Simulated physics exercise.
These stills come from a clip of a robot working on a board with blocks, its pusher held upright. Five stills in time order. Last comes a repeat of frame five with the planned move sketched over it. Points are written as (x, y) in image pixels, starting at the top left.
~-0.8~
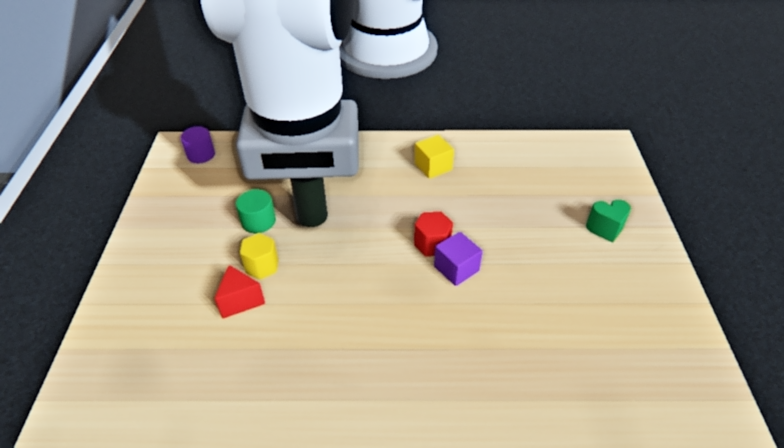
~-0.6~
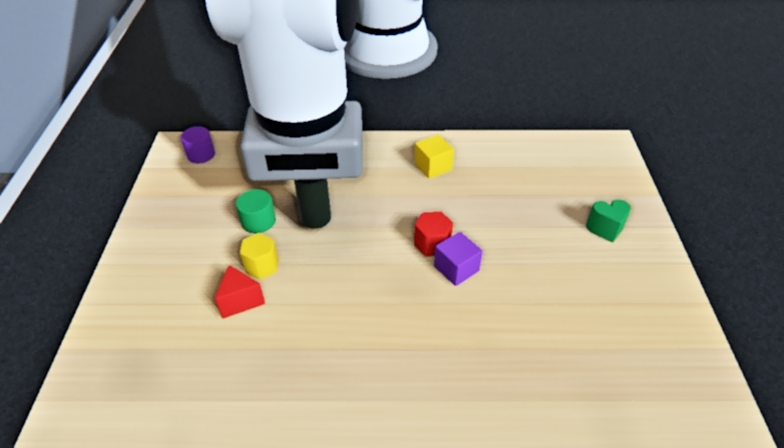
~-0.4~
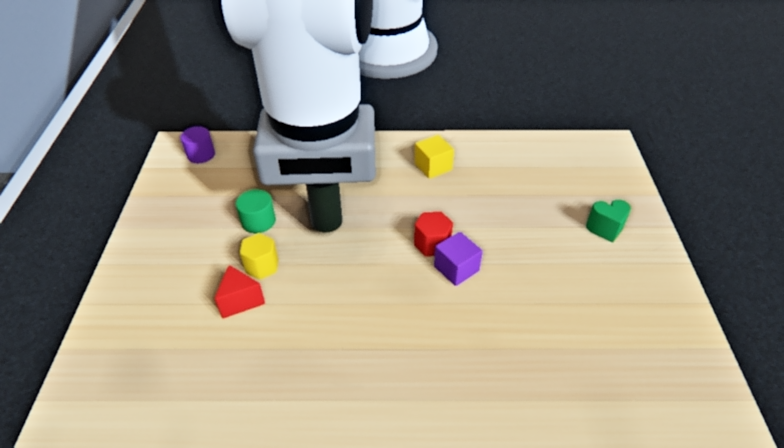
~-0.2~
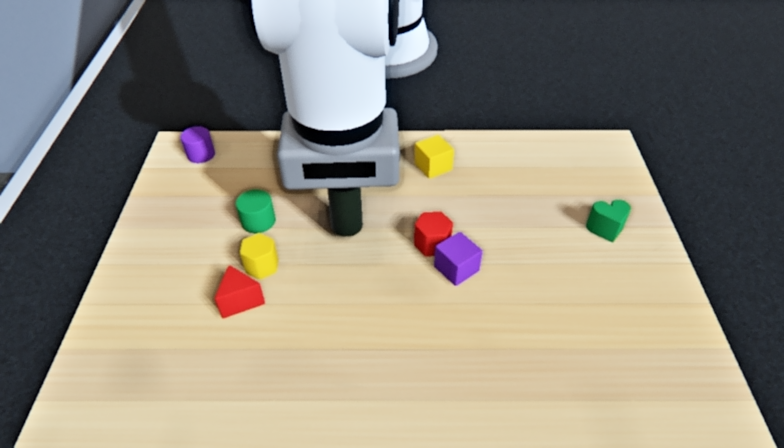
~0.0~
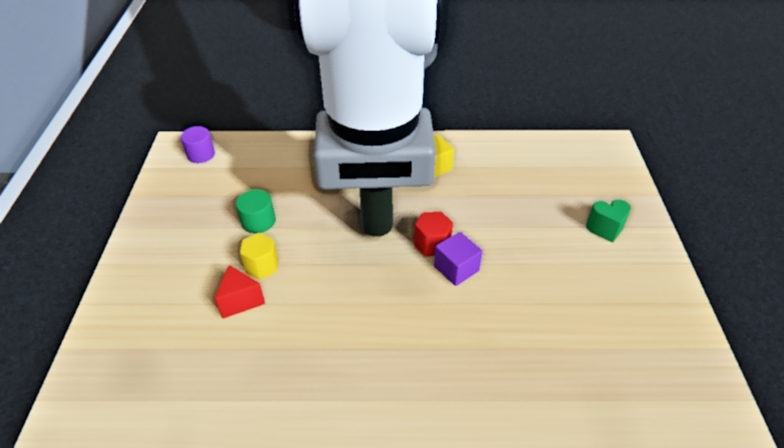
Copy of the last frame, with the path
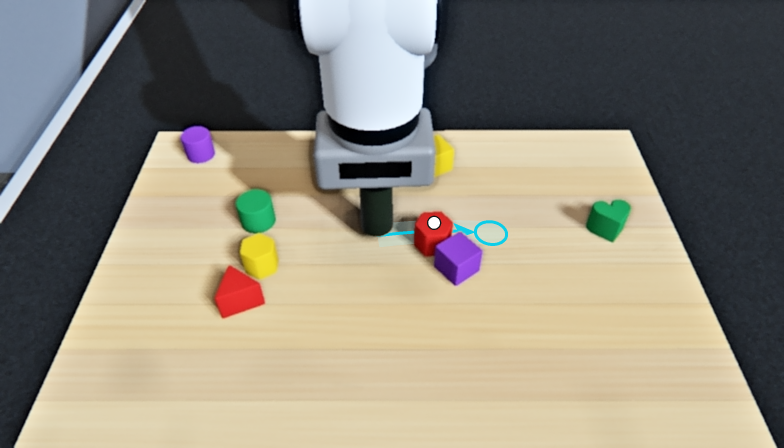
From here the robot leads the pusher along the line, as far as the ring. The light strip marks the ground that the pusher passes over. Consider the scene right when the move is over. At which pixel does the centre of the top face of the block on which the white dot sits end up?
Near (503, 237).
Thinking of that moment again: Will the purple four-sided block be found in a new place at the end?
That would be a yes.
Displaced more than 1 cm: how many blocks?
Blocks that move over 1 cm: Two.
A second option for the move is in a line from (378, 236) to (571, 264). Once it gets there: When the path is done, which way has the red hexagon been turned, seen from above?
Its rotation is counterclockwise.
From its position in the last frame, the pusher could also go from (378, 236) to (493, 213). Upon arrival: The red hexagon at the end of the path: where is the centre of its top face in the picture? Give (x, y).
I'd say the red hexagon ends with its top centre at (460, 224).
Path on the board, from (378, 236) through (415, 232) and (453, 231) to (491, 233); the dot is on the red hexagon.
What follows on the original path. One third of the way, pusher (417, 222); red hexagon (447, 225), turned 15° clockwise; purple four-sided block (463, 251).
Two thirds of the way, pusher (455, 221); red hexagon (481, 231), turned 45° clockwise; purple four-sided block (473, 258), turned 45° clockwise.
At the end, pusher (493, 223); red hexagon (503, 237), turned 105° clockwise; purple four-sided block (475, 259), turned 55° clockwise.
